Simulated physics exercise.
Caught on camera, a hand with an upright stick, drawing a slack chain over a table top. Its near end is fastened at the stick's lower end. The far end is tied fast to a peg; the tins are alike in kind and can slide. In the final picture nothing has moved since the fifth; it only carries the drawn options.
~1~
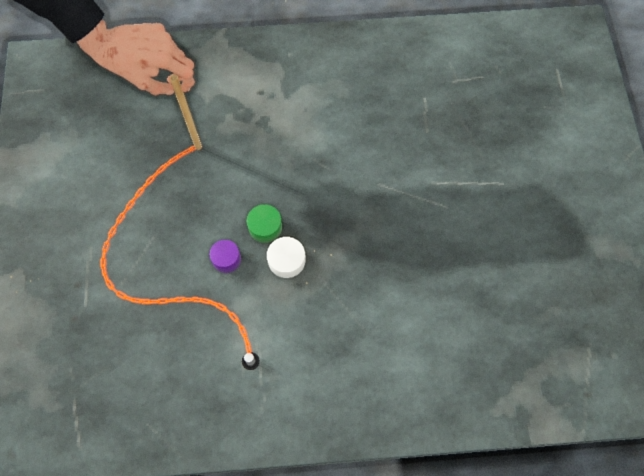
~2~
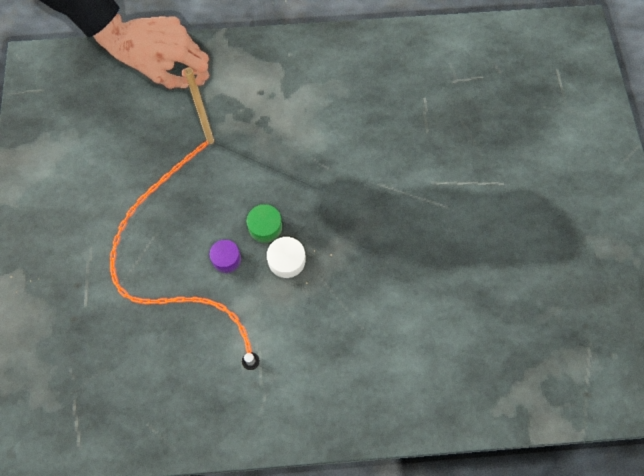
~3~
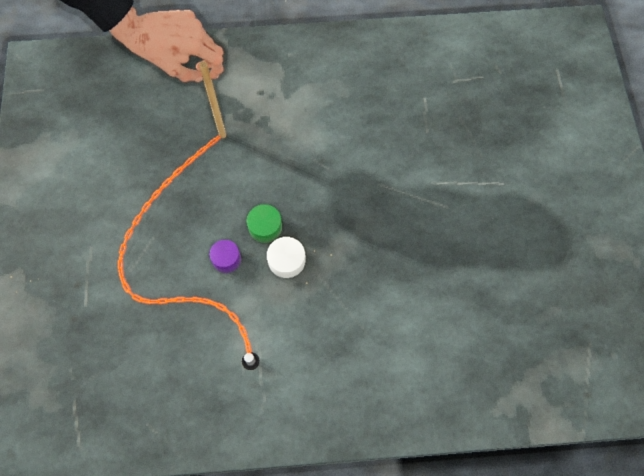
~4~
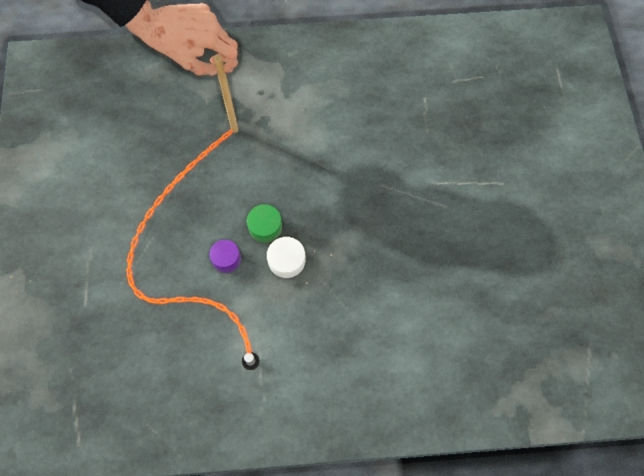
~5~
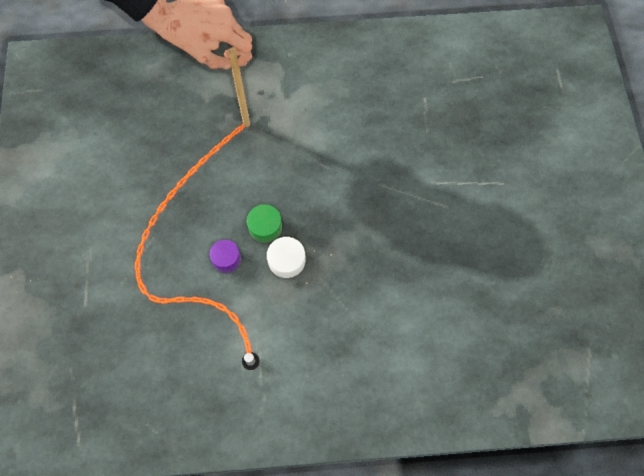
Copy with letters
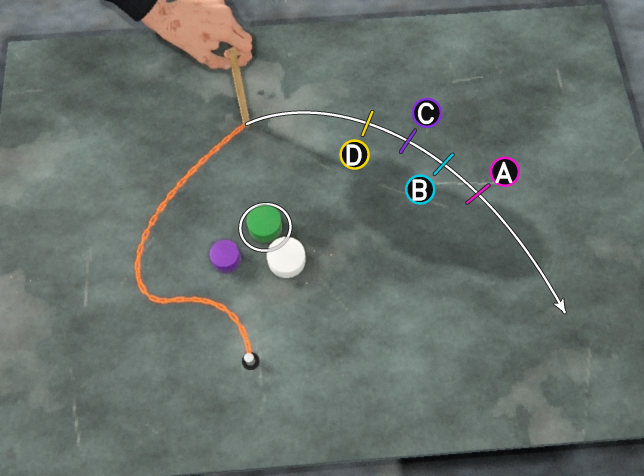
On a table top, a hand with a stick drawing a slack orange cord rightward, its bend shifting toward three unmoving tins.
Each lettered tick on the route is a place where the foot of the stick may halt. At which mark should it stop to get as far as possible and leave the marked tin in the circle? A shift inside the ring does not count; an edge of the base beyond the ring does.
B is the last safe stop.
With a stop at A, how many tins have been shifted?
By then, three.
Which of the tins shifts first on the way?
Purple.
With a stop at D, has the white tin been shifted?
By then, no.
On the marked copy, A at (478, 194); B at (444, 164); C at (408, 141); D at (368, 123); the ring at (265, 227); the route from (247, 124) via (431, 155) to (565, 313).
Following B. Soon after the start, foot of the stick (318, 114); green tin (265, 224).
Later, foot of the stick (388, 132); green tin (265, 224).
In the end, foot of the stick (443, 165); green tin (265, 224); purple tin (243, 258); the green tin is still in its ring.
As for the rest, A drags the ringed tin to (278, 234); C is safe but short; D is safe but short.
